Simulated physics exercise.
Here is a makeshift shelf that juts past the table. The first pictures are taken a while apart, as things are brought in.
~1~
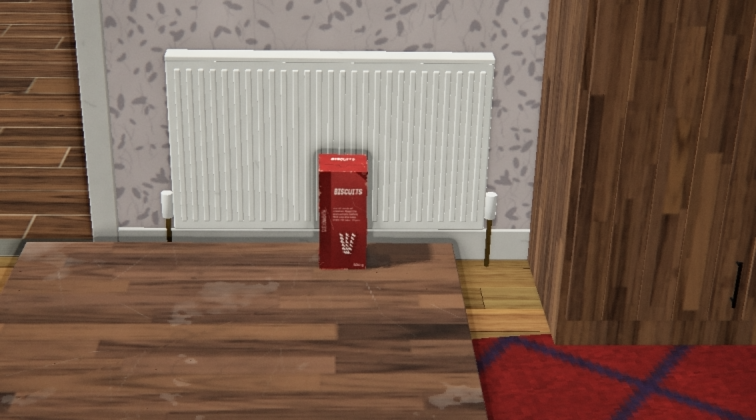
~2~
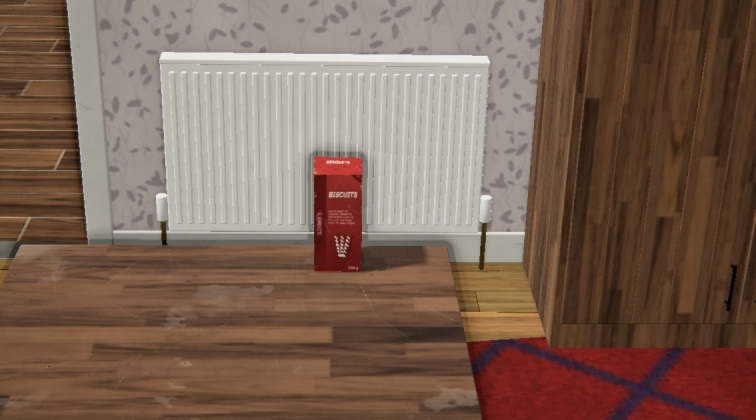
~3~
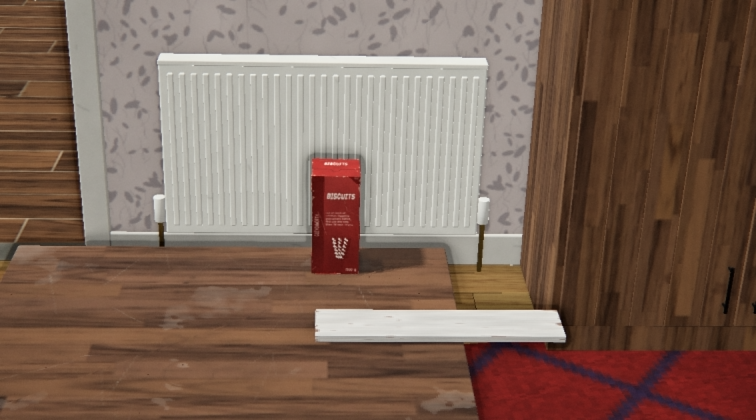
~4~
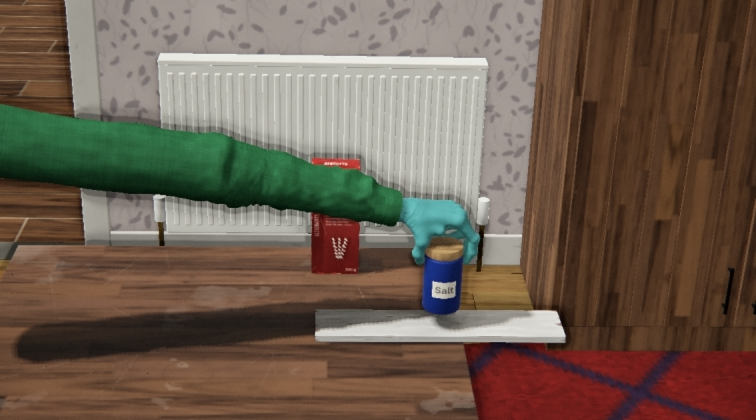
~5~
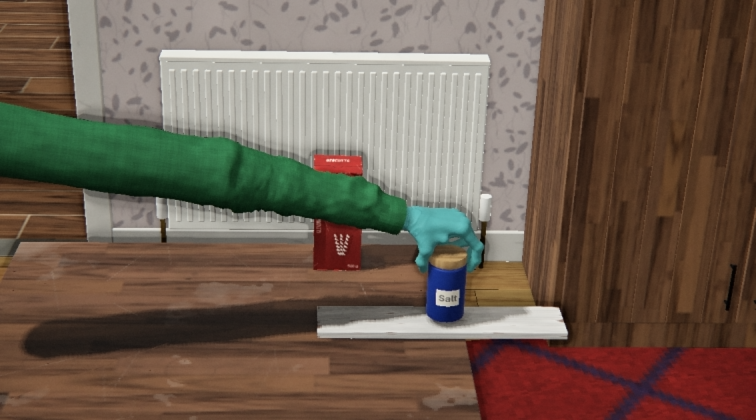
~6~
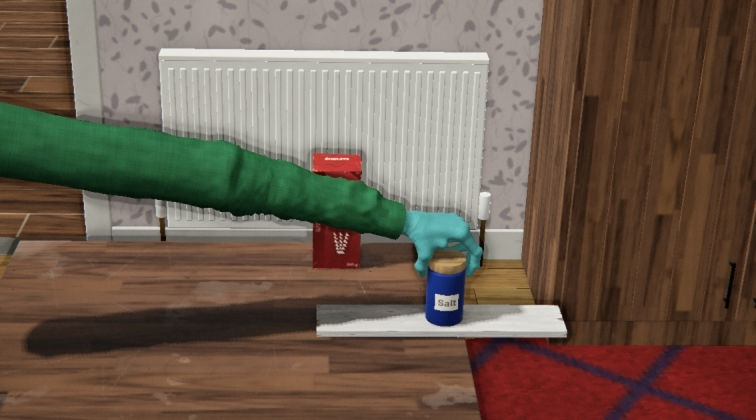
The video shows a red carton on a wooden table before a white radiator; a white board appears across the table's right edge, then a green-sleeved arm with a teal hand lowers a blue salt jar onto it, still holding it.
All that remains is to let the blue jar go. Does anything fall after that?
The board stays on the table.
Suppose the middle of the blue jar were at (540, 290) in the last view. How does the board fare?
Then it tips off the edge.
Then, 0.20 s past the last view, nothing moves.
Then, 0.50 s past the last view, blue jar resting near (446, 288).
Finally, all 3 still in place. Final places as the last picture's camera would see them, blue jar near (446, 288). The board holds.
